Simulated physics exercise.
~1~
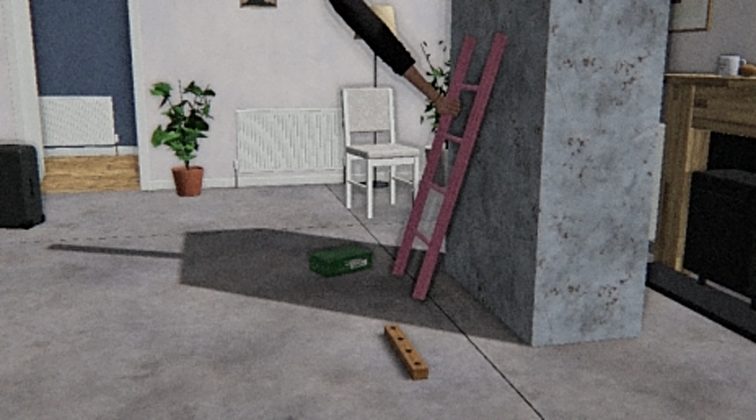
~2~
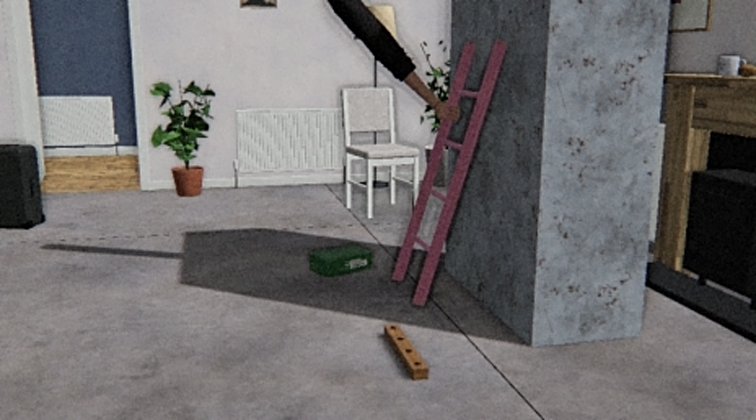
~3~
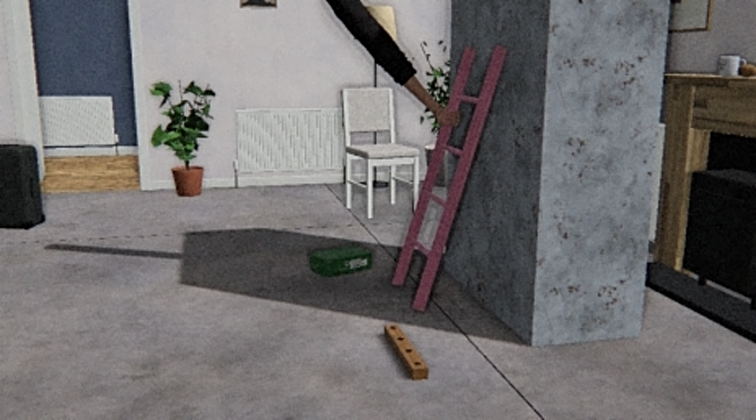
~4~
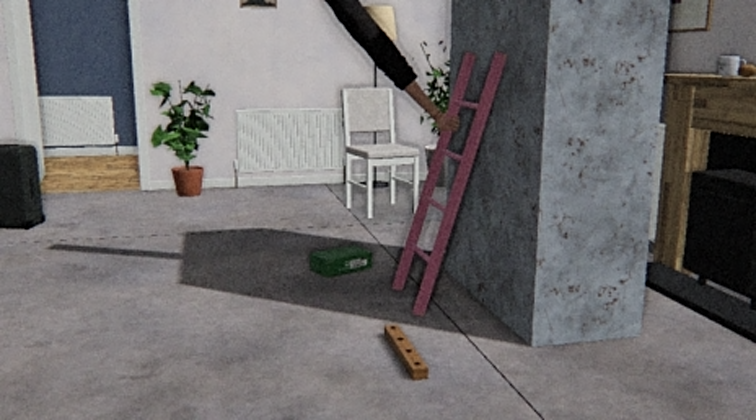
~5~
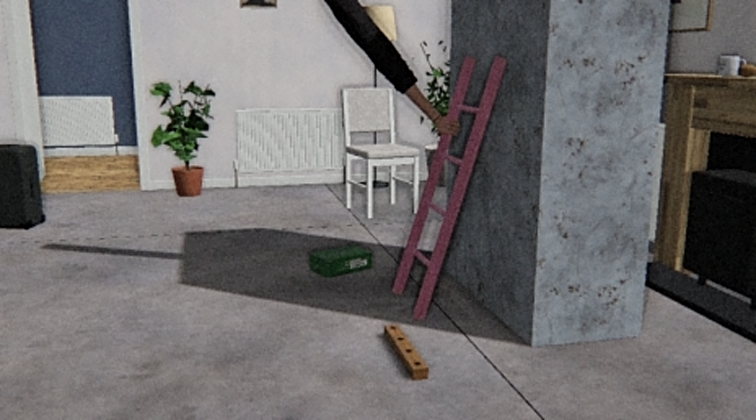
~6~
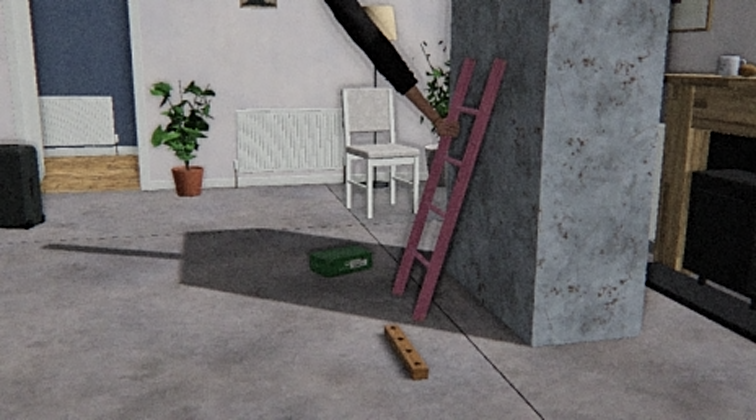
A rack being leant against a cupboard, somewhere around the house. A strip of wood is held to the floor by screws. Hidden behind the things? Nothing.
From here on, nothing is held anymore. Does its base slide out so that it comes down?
No, it stays leaning.
Then, 1.20 s later than the last frame, pink rack at rest near (445, 186).
When it is over, the pink rack holds its place, near (446, 186); the rest as before.
